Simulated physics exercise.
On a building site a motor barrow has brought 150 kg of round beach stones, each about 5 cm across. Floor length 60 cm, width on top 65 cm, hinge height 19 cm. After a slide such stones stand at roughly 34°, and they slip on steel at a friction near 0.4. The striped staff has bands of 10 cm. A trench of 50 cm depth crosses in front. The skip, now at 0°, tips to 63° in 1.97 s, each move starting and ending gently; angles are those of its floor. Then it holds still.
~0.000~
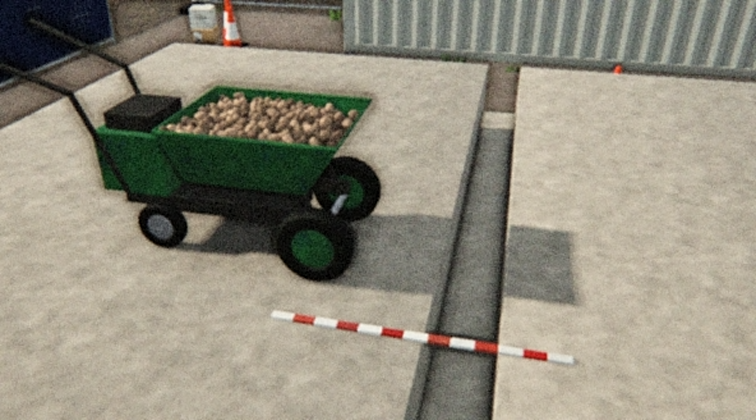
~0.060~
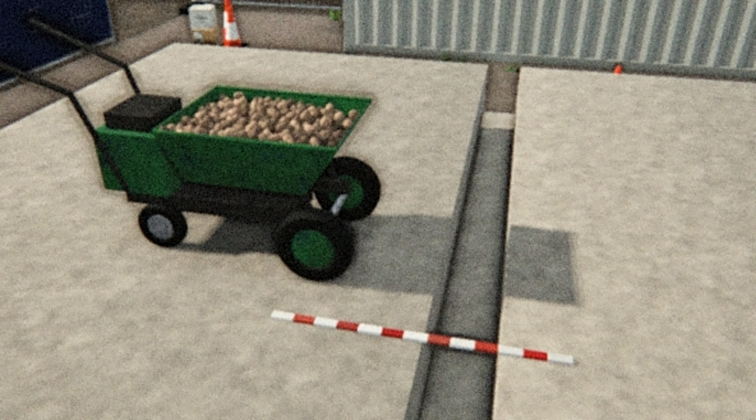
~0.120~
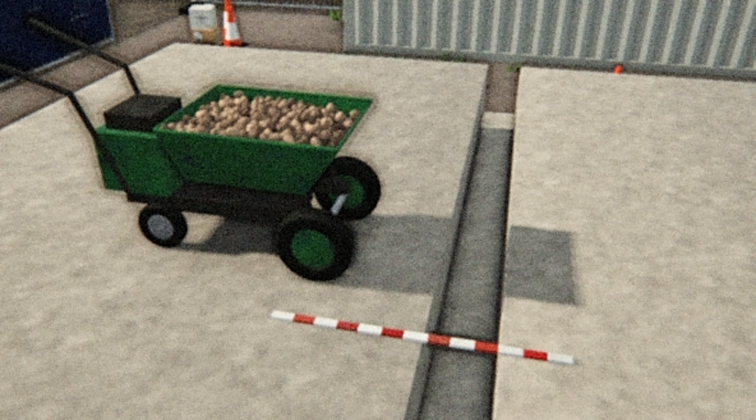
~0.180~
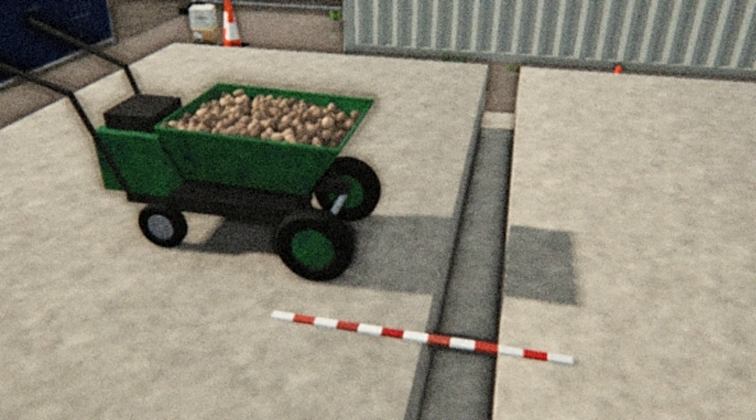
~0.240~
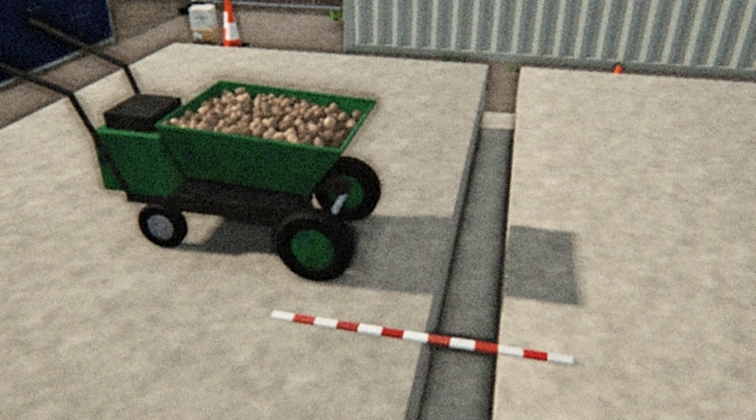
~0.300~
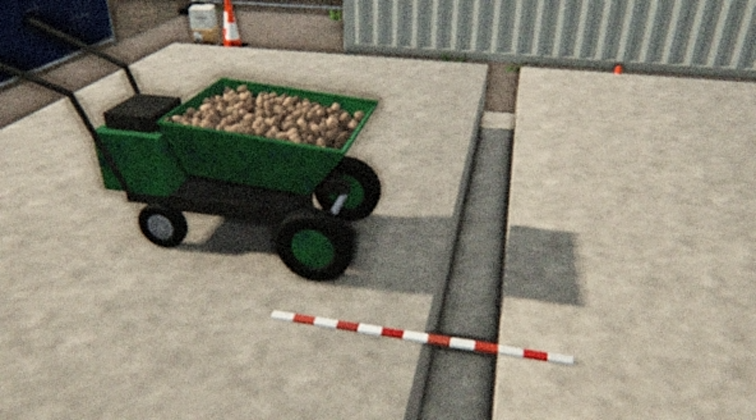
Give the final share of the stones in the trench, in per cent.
Roughly 91 per cent ends in the trench.
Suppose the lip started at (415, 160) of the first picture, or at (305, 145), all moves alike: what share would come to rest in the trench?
About 30 and 70 per cent.
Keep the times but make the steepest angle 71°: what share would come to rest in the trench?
It would be near 95 per cent.
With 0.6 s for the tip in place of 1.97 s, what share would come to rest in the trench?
Then about 65 per cent.
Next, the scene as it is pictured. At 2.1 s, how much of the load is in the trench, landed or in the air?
About 45 per cent by then.
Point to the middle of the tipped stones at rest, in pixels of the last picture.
Their middle is at about (466, 327).
After 1.5 s the floor is at 53°; 98 % in the skip, 1 % short of the trench, 1 % in the trench; the foremost stones are at (449, 219).
After 2.1 s the floor is at 63°; 51 % in the skip, 1 % short of the trench, 47 % in the trench, 1 % past the trench; the foremost stones are at (534, 267).
After 2.4 s the floor is at 63°; 32 % in the skip, 1 % short of the trench, 66 % in the trench, 1 % past the trench; the foremost stones are at (581, 282).
After 4.4 s the floor is at 63°; 7 % in the skip, 91 % in the trench, 1 % past the trench; the foremost stones are at (600, 288).
